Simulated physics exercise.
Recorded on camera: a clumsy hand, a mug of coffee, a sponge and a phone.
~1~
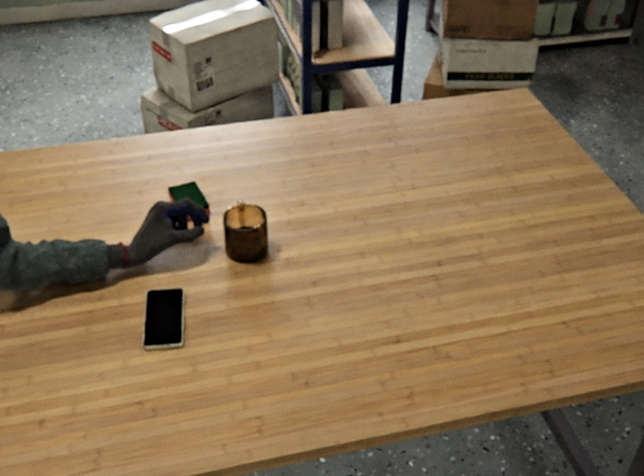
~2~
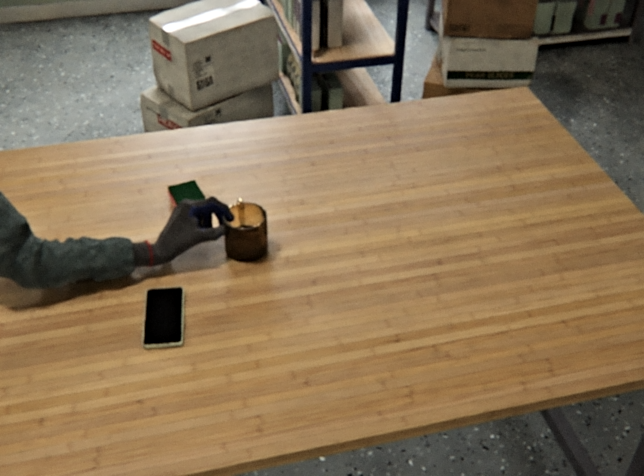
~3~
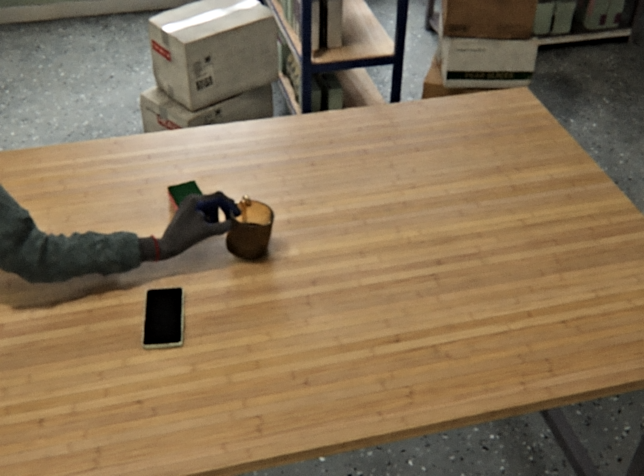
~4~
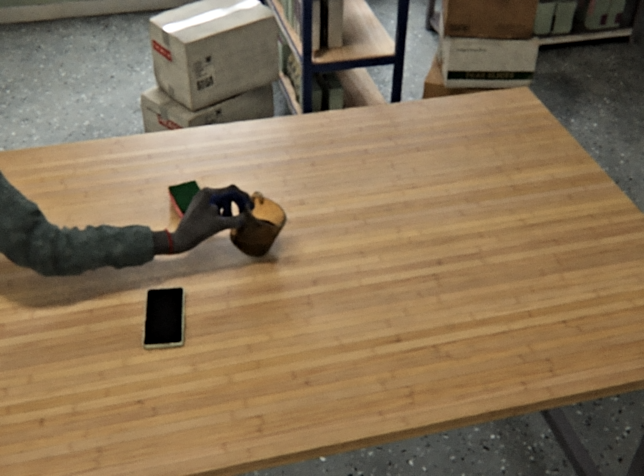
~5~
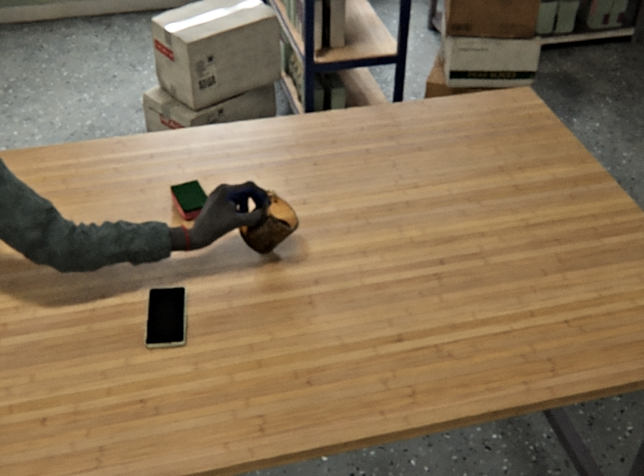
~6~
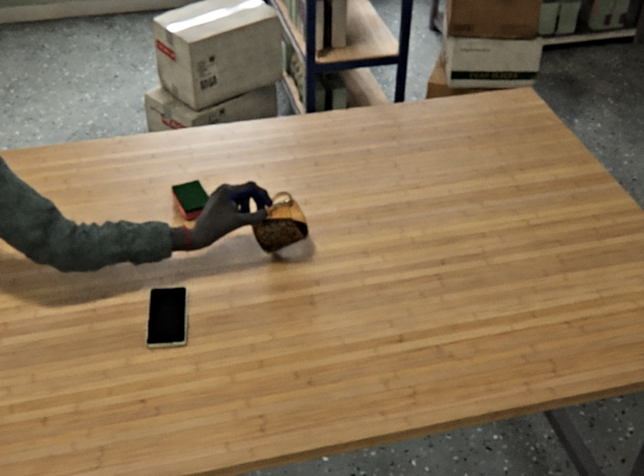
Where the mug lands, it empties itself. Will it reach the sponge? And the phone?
Sponge comes out dry, phone comes out dry.
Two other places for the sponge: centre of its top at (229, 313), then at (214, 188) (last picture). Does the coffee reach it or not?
The object stays out of reach at the first position and stays out of reach at the second.
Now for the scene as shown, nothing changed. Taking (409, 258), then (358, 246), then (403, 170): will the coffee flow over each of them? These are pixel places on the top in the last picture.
Taking them in order, I'd say covered, covered and safe.
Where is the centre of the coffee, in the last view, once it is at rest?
The centre ends up near (431, 248) in the last view.
A moment on, the puddle covers about as much as a plate; the sponge is untouched; the phone is untouched.
Further on, the puddle covers about as much as a tray; the sponge is untouched; the phone is untouched.
When it is over, the puddle covers about as much as a tray; the sponge is untouched; the phone is untouched.
